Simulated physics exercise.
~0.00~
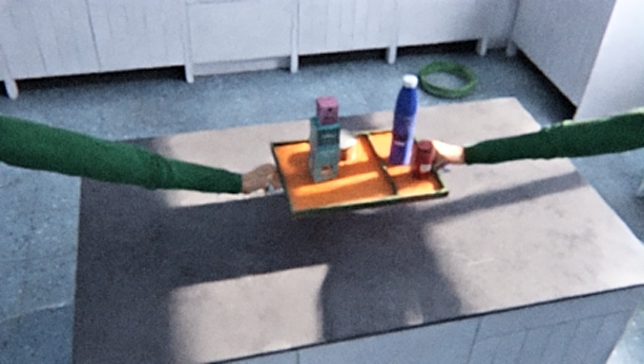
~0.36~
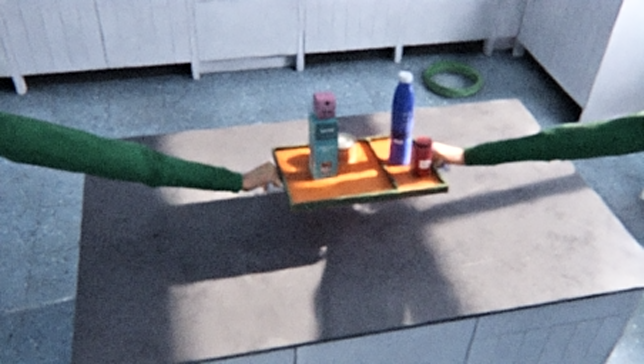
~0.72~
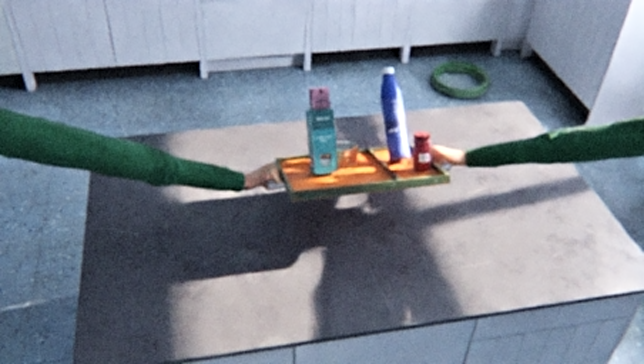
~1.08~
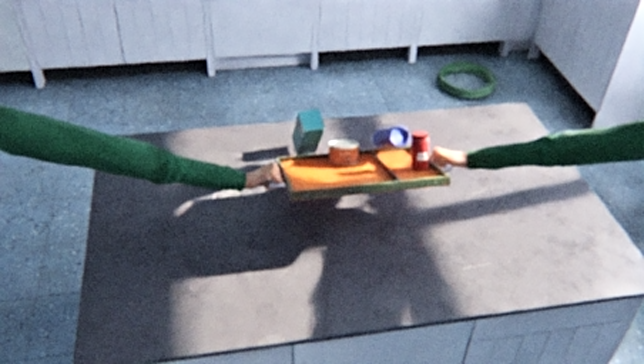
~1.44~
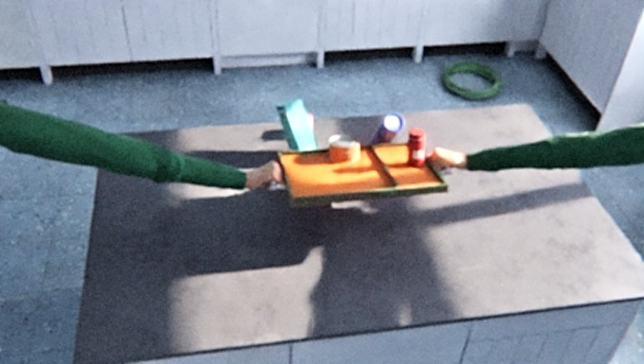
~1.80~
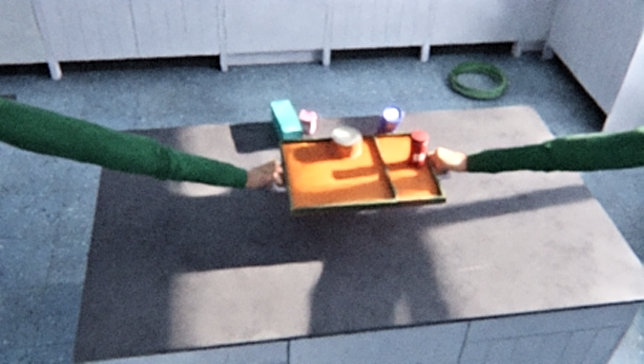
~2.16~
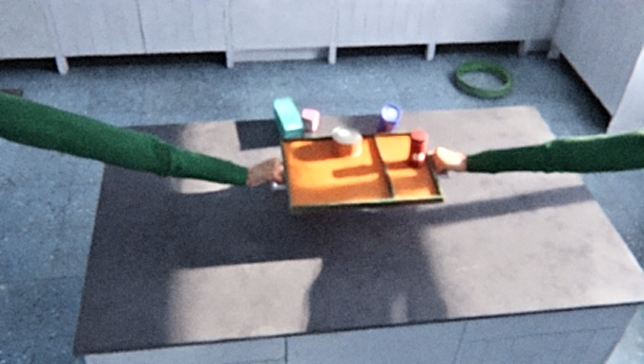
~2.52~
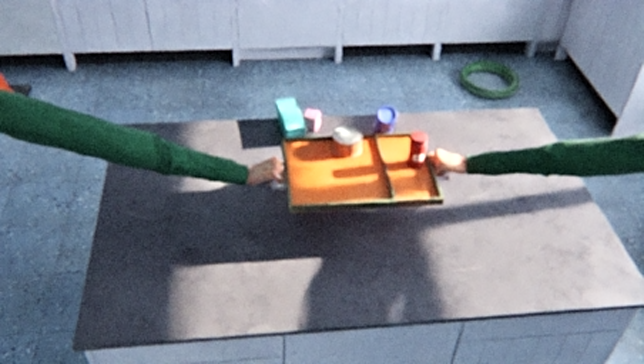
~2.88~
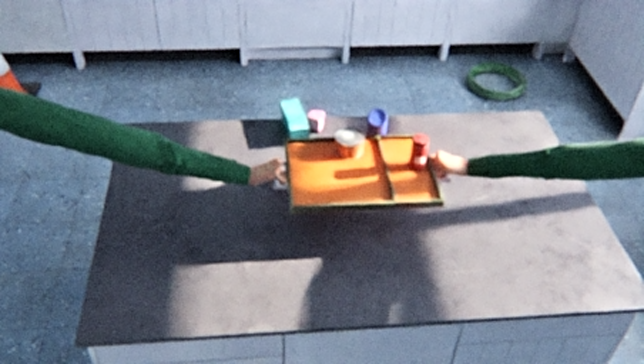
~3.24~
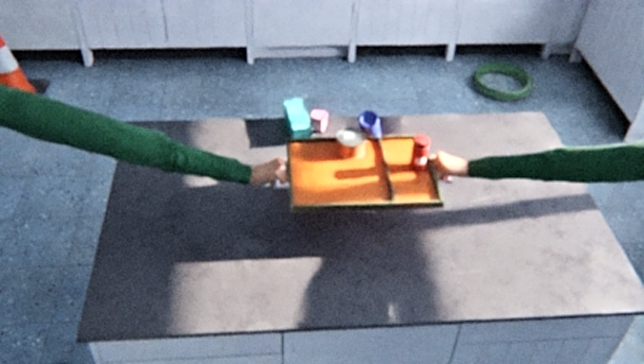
Orange tray tipping away in two hands, spilling a blue bottle and two cartons before levelling with red shaker and tub aboard.
